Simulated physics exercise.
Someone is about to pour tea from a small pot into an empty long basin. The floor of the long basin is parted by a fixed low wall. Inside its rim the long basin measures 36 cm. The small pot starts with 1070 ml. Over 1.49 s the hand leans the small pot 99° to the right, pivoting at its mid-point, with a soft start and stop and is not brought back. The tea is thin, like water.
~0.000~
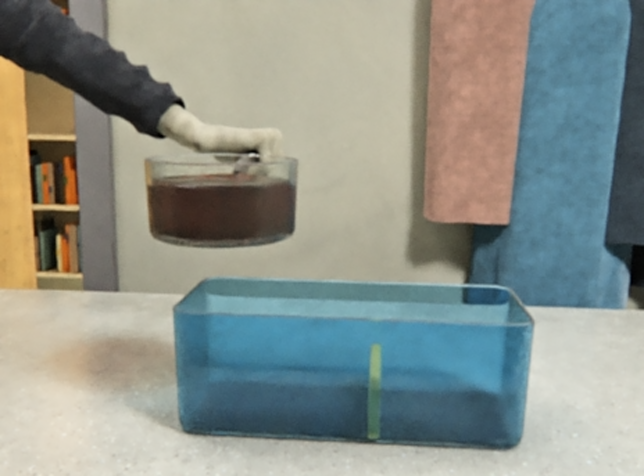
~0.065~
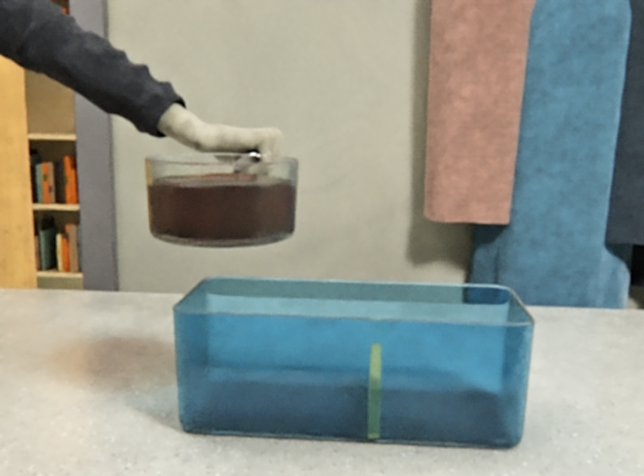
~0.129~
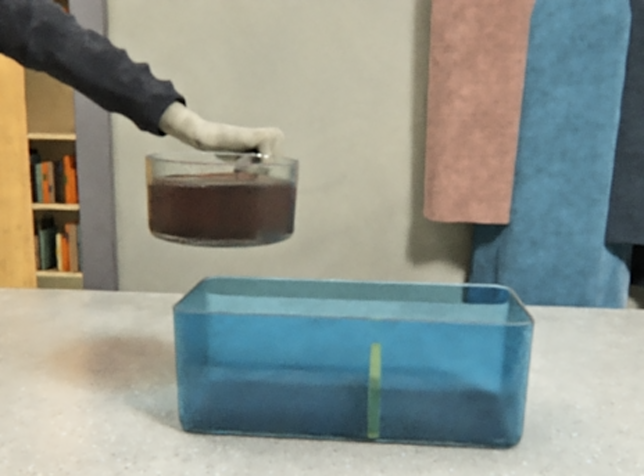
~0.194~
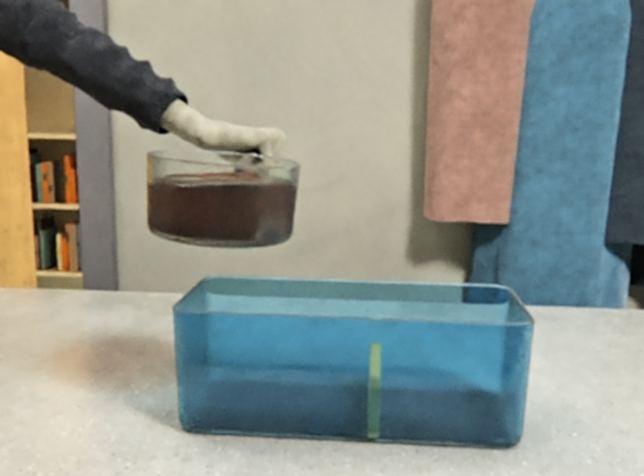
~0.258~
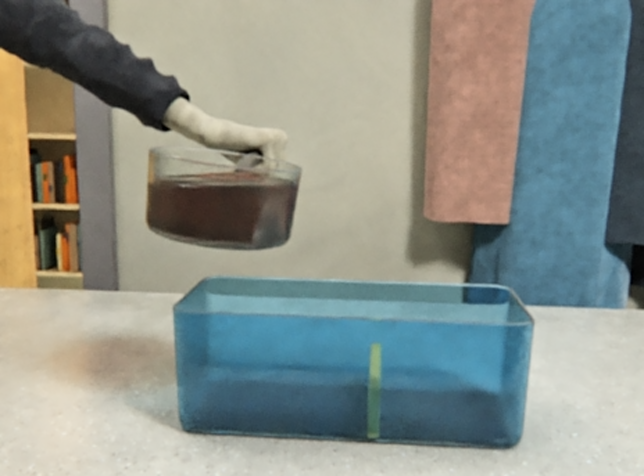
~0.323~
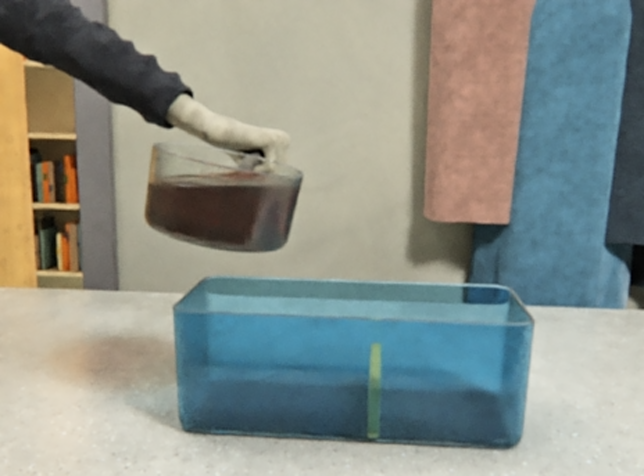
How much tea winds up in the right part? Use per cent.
About 19 per cent.
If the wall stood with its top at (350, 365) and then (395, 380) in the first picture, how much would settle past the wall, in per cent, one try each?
In turn about 50 and 5 per cent.
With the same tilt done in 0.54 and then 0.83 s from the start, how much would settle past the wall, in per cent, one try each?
In turn about 10 and 10 per cent.
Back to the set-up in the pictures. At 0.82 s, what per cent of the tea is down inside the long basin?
Some 12 per cent.
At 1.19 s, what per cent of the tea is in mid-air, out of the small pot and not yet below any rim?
About 7 per cent.
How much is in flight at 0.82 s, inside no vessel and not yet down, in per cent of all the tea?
Some 22 per cent.
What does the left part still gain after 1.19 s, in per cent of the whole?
Near 22 in a hundred.
Then, 0.82 s in, the tilt is 58° and 67 per cent is still to pour, 11 is left of the wall and 0 right of it.
Then, 1.19 s in, the tilt is 89° and 17 per cent is still to pour, 58 is left of the wall and 18 right of it.
Then, 1.57 s in, the tilt is 99° and 2 per cent is still to pour, 78 is left of the wall and 19 right of it.
Then, 1.99 s in, the tilt is 99° and 0 per cent is still to pour, 81 is left of the wall and 19 right of it.
Finally, 81 per cent lies left of the wall, 19 right of it and 0 outside.
